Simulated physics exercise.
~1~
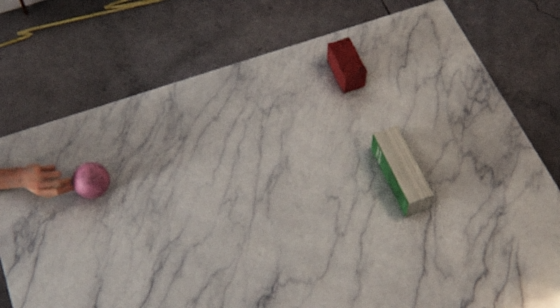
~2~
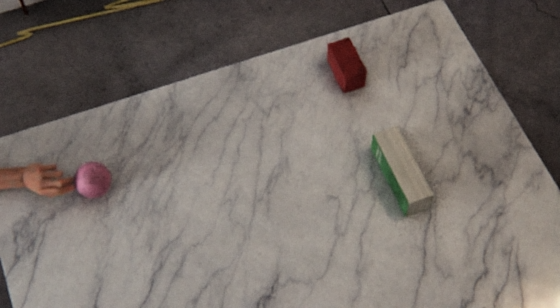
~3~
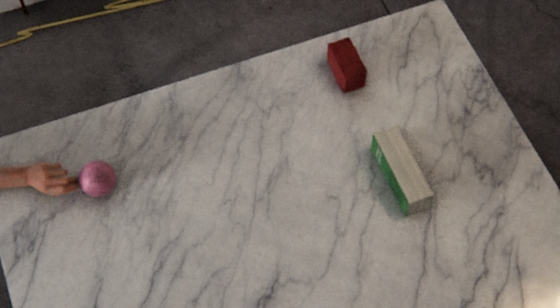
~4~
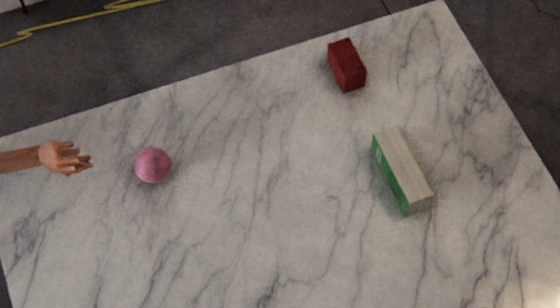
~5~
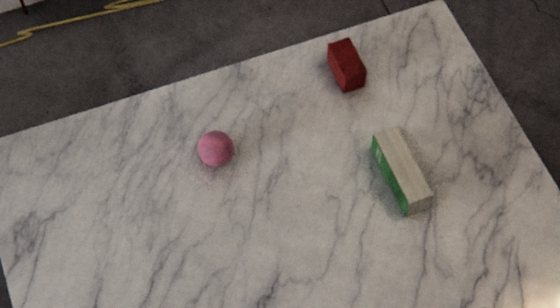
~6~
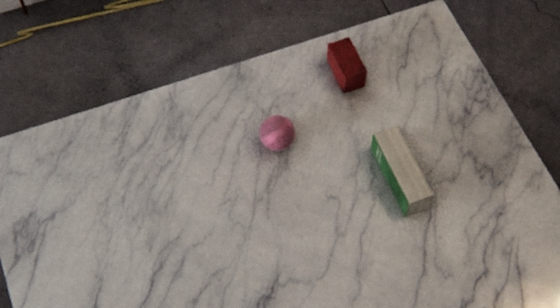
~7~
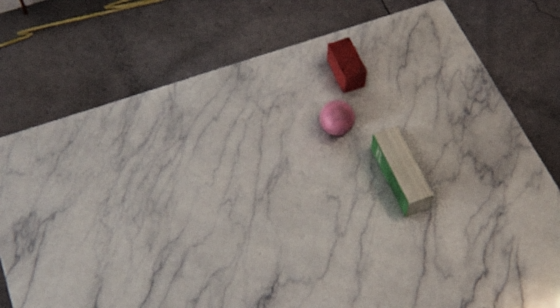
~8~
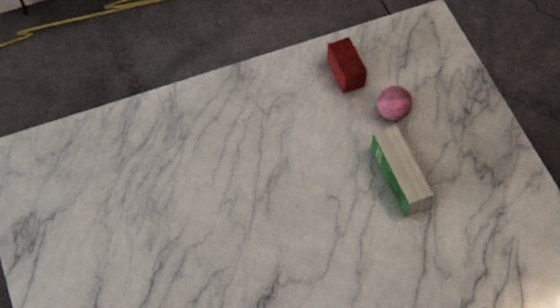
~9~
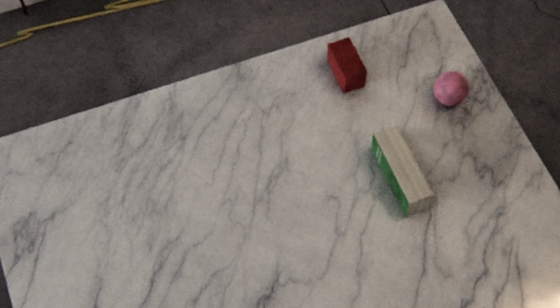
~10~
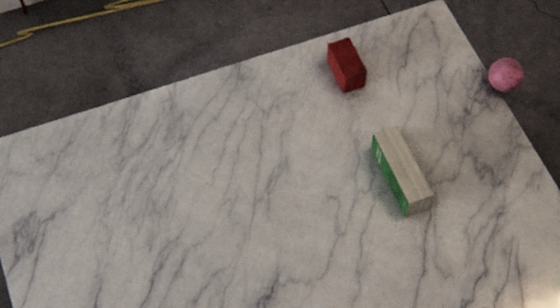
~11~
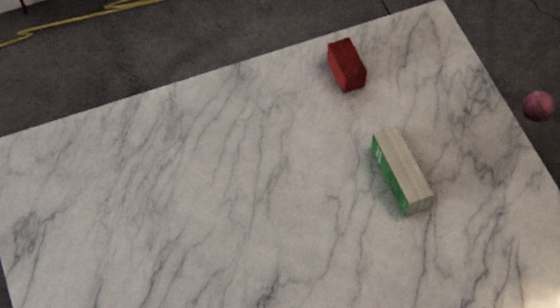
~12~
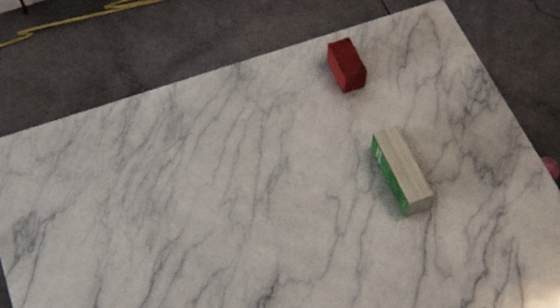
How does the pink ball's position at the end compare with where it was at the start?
At the start the pink ball is by the hand on the left side of the marble surface. At the end it is off the surface, beyond its right edge and only partly in view at the far right.
